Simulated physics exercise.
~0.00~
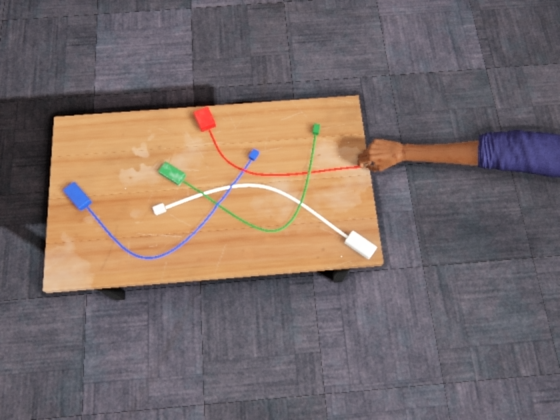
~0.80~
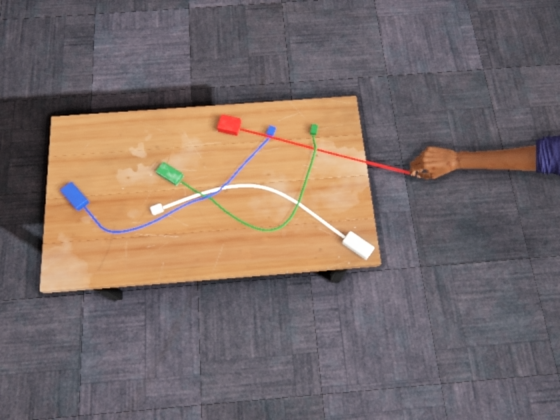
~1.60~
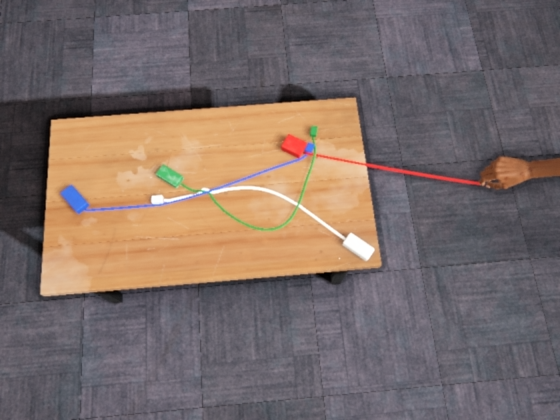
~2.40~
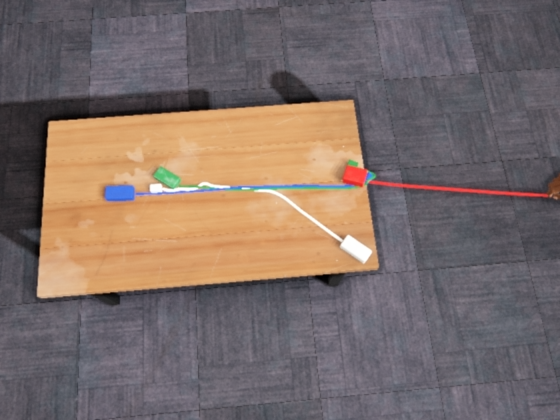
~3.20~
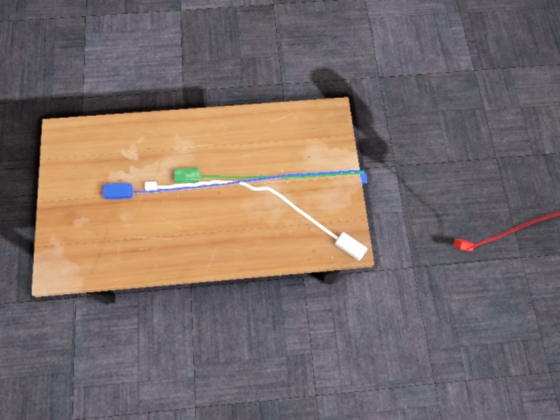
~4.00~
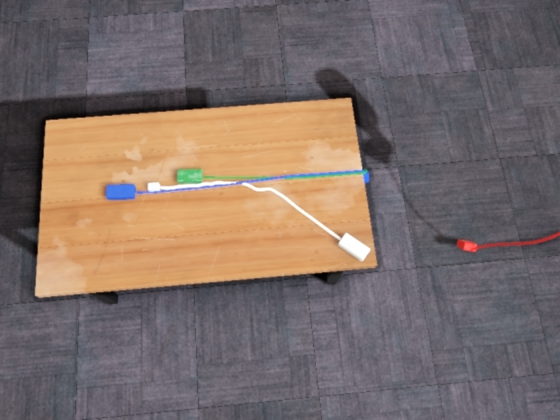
A hand pulling a red lead rightwards off a wooden table, dragging the blue and green leads toward the edge, where they stay.
